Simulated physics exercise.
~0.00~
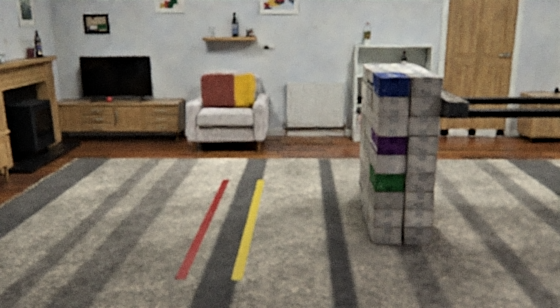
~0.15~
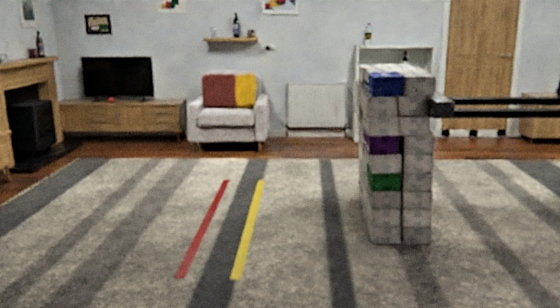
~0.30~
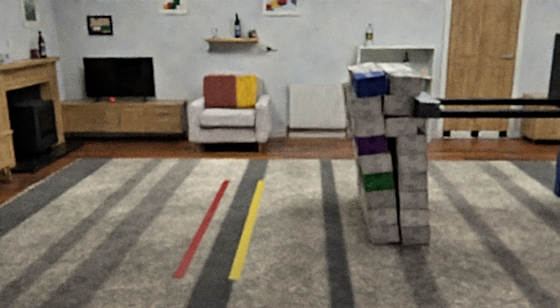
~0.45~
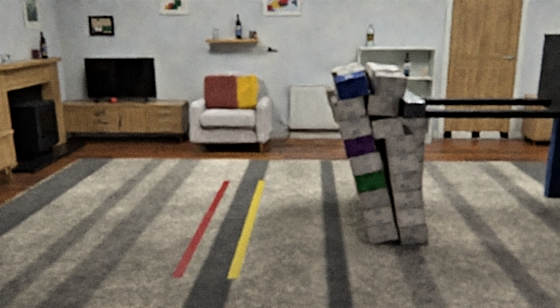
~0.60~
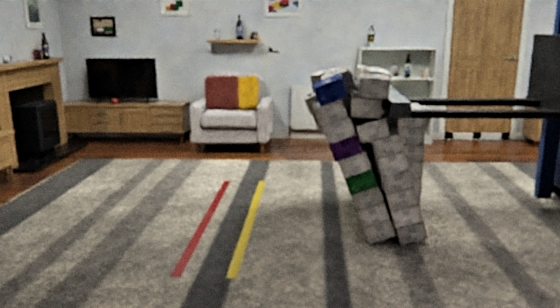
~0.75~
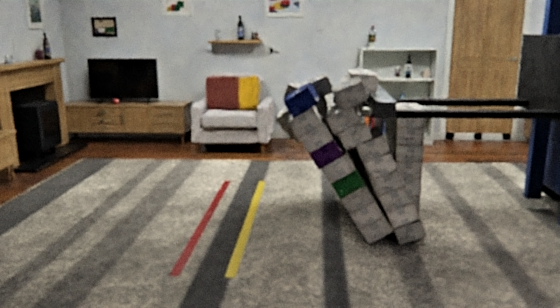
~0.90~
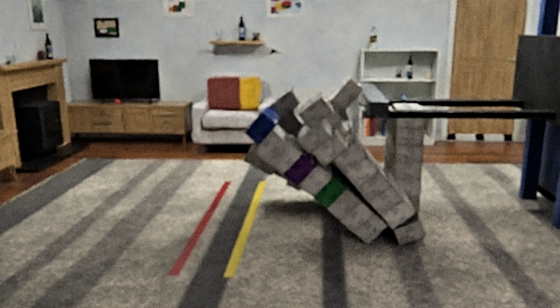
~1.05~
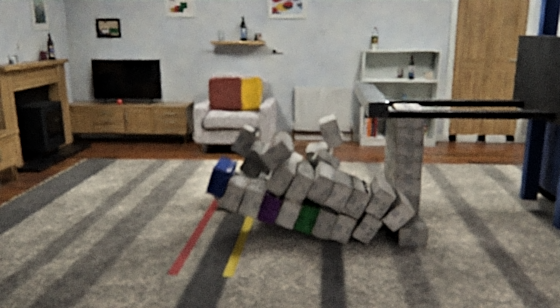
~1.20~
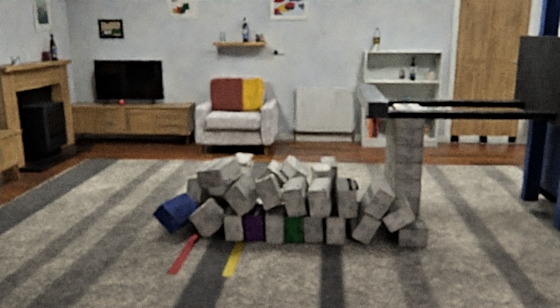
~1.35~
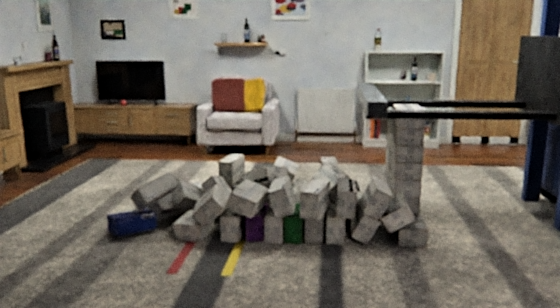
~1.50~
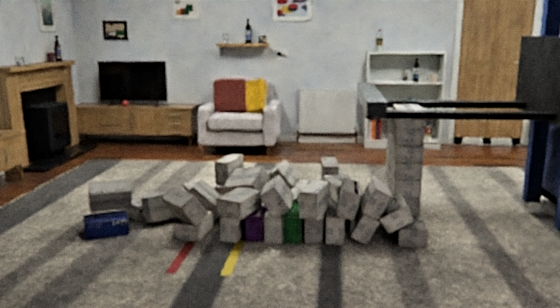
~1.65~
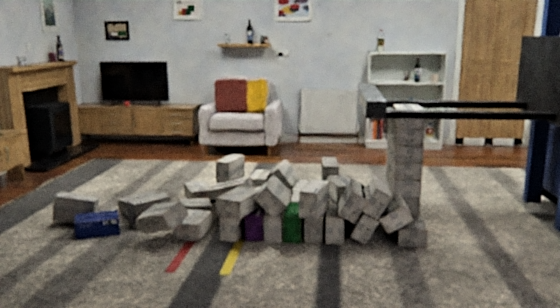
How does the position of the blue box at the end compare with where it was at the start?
At the start the blue box sits at the top of the upright stack on the right. By the end it lies on the carpet at the far left of the fallen boxes, beyond the red stripe.
